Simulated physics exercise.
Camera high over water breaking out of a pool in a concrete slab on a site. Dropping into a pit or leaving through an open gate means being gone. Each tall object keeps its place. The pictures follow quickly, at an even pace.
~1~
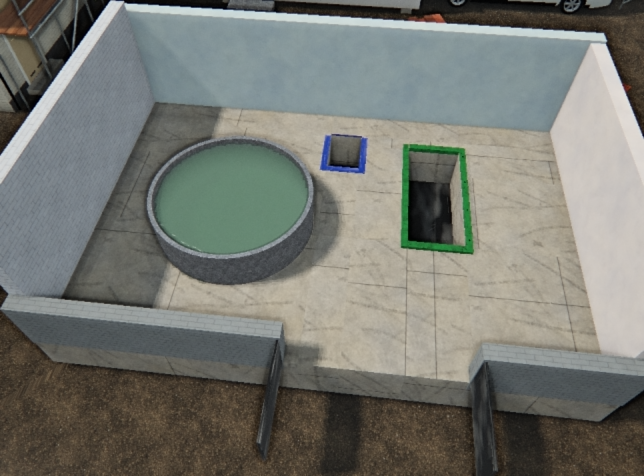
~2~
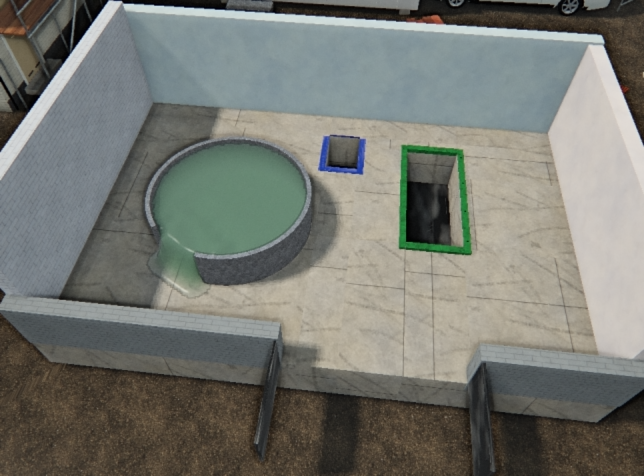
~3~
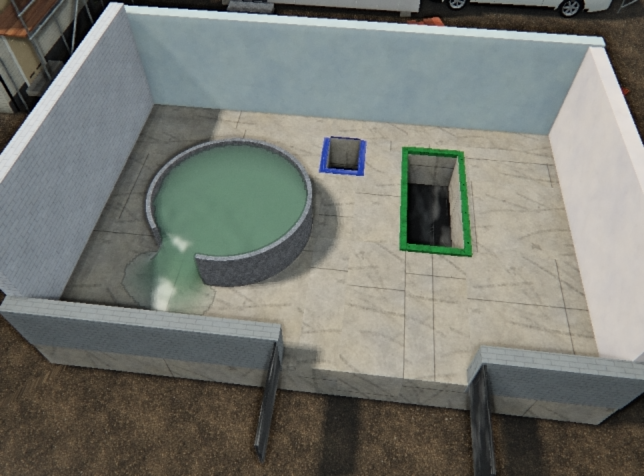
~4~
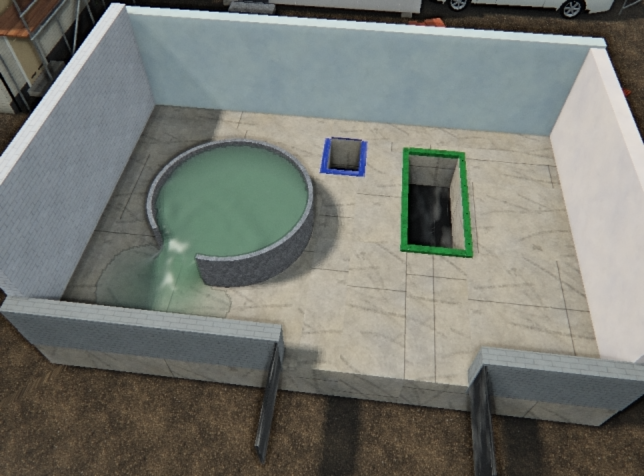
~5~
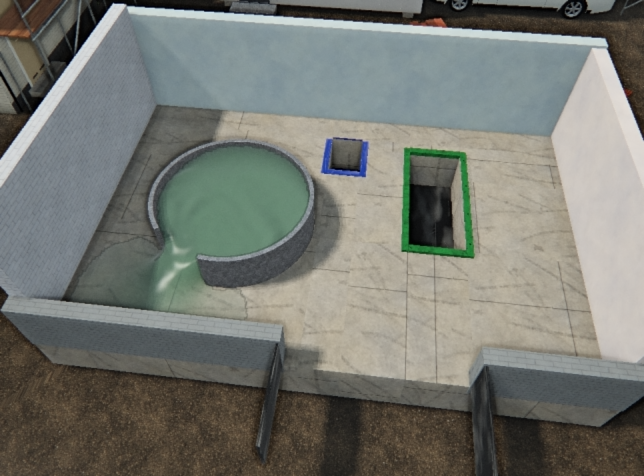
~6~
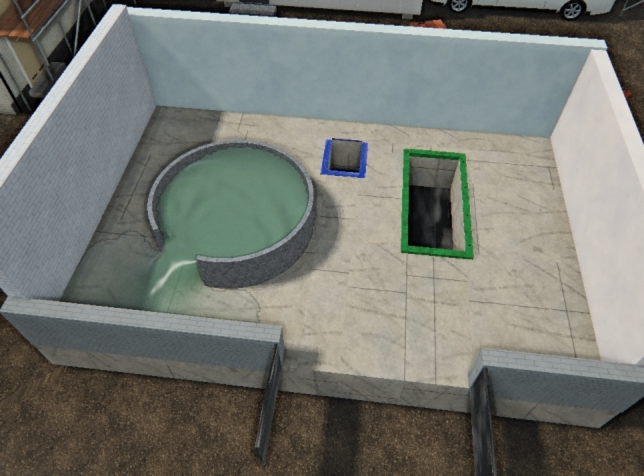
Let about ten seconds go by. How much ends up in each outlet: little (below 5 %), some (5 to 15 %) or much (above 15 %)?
Outlet by outlet: Gate - little, green pit - little, blue pit - some.
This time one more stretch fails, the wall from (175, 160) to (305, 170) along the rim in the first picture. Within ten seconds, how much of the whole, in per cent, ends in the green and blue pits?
Per cent: Green 4, blue 30.
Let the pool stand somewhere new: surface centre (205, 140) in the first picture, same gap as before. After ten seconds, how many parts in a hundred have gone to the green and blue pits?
Shares - green: 4 in a hundred, blue: 4 in a hundred.
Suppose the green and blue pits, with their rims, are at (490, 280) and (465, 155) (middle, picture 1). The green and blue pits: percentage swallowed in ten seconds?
Per cent, approx.: Green 6, blue 6.
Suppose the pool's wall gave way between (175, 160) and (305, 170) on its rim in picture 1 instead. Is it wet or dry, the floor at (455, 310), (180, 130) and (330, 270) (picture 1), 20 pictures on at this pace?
In the order asked: Out of reach, sodden, out of reach.
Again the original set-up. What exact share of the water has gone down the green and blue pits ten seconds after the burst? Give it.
Roughly 0 %, then roughly 12 %.
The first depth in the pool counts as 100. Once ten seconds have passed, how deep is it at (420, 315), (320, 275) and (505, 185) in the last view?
8, 6 and 8 in a hundred, in turn.
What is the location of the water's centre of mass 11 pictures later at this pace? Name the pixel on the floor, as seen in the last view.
Around pixel (202, 246) of the last picture.
A moment on, water covers 10 % of the floor; the gate 0 %, the green pit 0 %, the blue pit 0 %.
Next, water covers 25 % of the floor; the gate 0 %, the green pit 0 %, the blue pit 0 %.
Then, water covers 55 % of the floor; the gate 0 %, the green pit 0 %, the blue pit 0 %.
Later, water covers 80 % of the floor; the gate 1 %, the green pit 0 %, the blue pit 2 %.
In the end, water covers 95 % of the floor; the gate 3 %, the green pit 1 %, the blue pit 13 %.
